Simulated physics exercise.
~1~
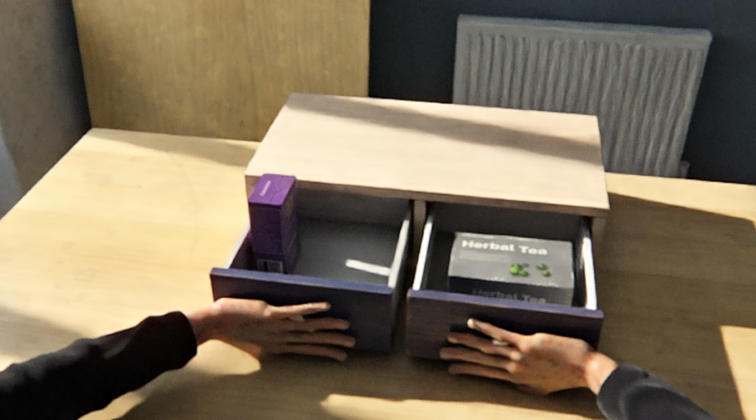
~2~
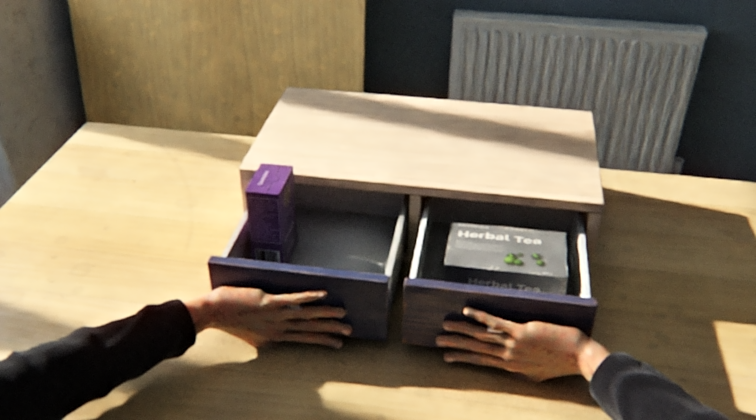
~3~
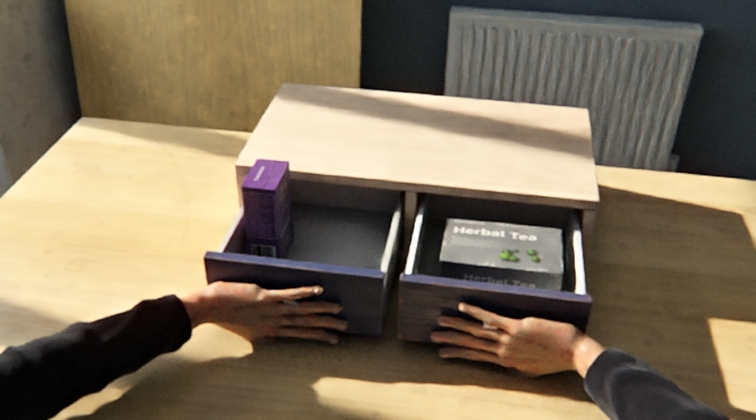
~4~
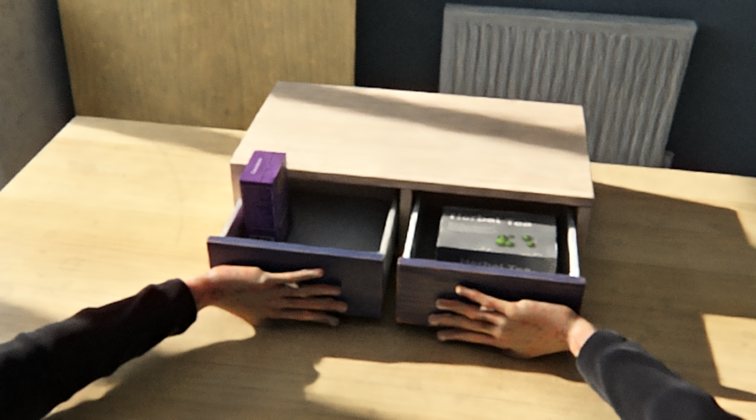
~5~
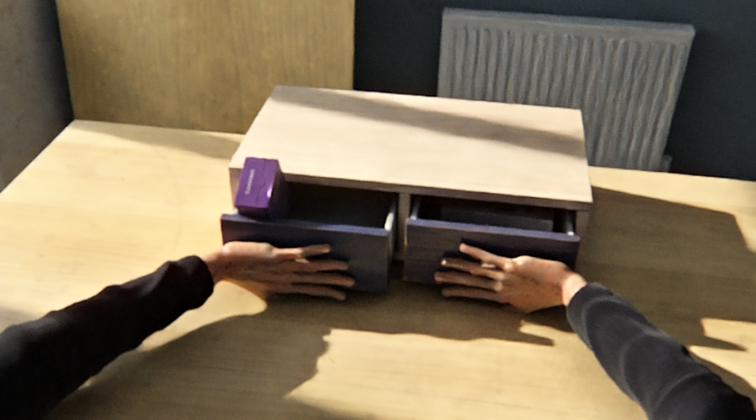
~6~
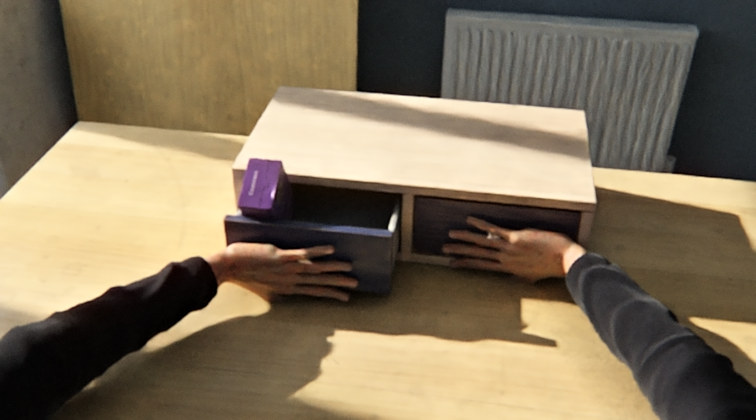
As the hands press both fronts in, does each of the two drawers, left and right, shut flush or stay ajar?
The right drawer shuts flush with the cabinet, while the left drawer stays ajar.
